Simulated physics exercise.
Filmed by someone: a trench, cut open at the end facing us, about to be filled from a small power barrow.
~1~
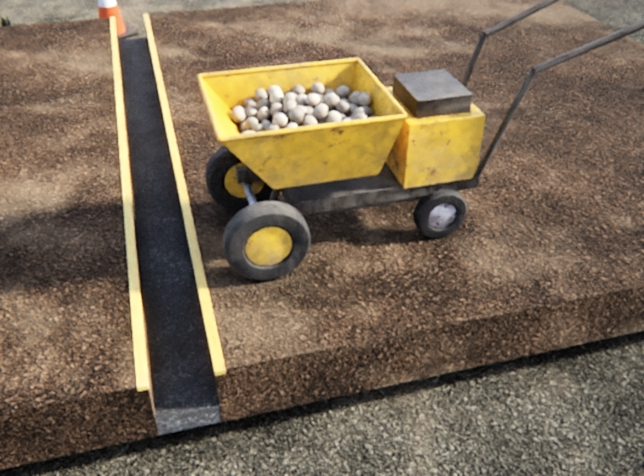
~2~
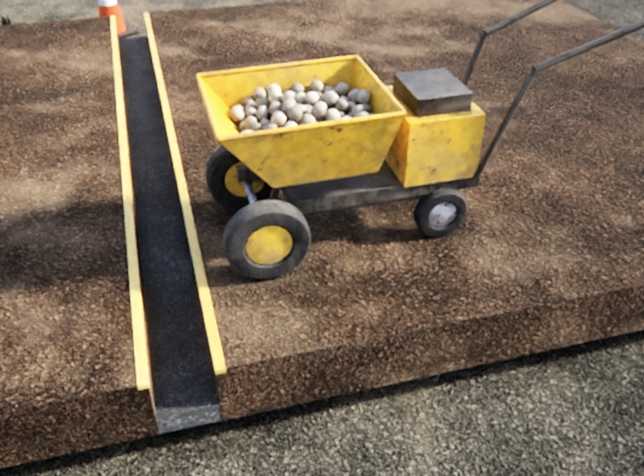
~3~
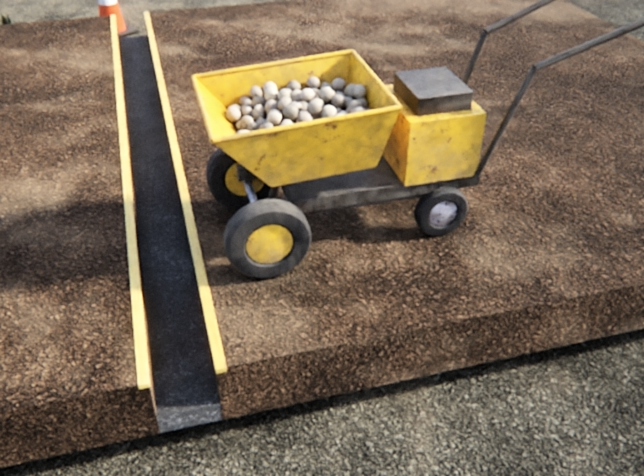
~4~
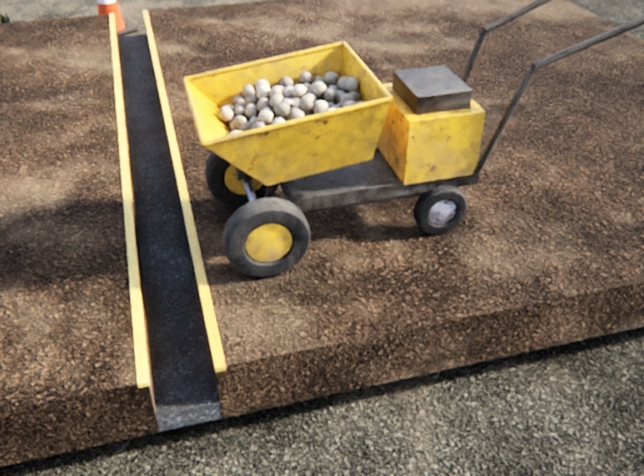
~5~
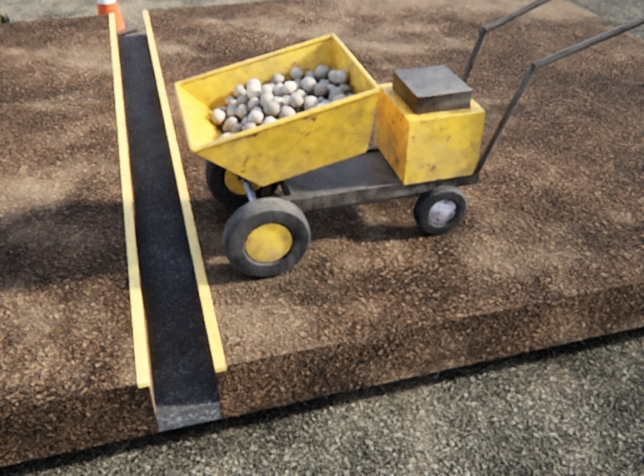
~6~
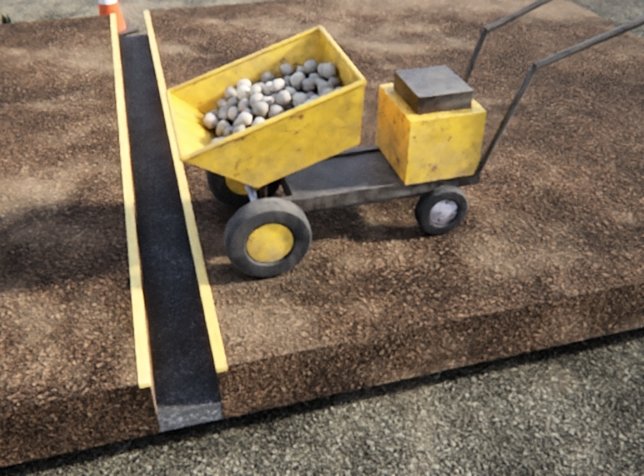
The yellow skip of a small barrow, heaped with rounded grey pebbles, sits level beside a narrow, yellow-edged trench, then begins to tilt gently to the left. Its back end rises away from the boxy yellow body and its lip lowers toward the trench, the pebbles still inside while the wheels stay put.
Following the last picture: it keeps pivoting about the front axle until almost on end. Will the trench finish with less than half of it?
Yes, less than half.
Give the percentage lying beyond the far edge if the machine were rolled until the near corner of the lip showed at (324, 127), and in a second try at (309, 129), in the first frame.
Roughly 0 and 0 %.
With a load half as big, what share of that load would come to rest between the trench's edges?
10 in a hundred, roughly.
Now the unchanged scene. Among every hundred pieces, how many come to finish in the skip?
0 in a hundred, roughly.
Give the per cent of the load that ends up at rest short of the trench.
Around 0 %.
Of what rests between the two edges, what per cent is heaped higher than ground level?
Roughly 0 %.
Shortly afterwards, skip tipped steeply; the whole lot in the skip.
Next, skip tipped steeply; the bulk in the skip; a little beyond it; a little falling.
Some moments later, skip tipped right over; a little in the skip; only a few in or heaped over the trench; the bulk beyond it.
In the end, skip tipped right over; a little in or heaped over the trench; the bulk beyond it.
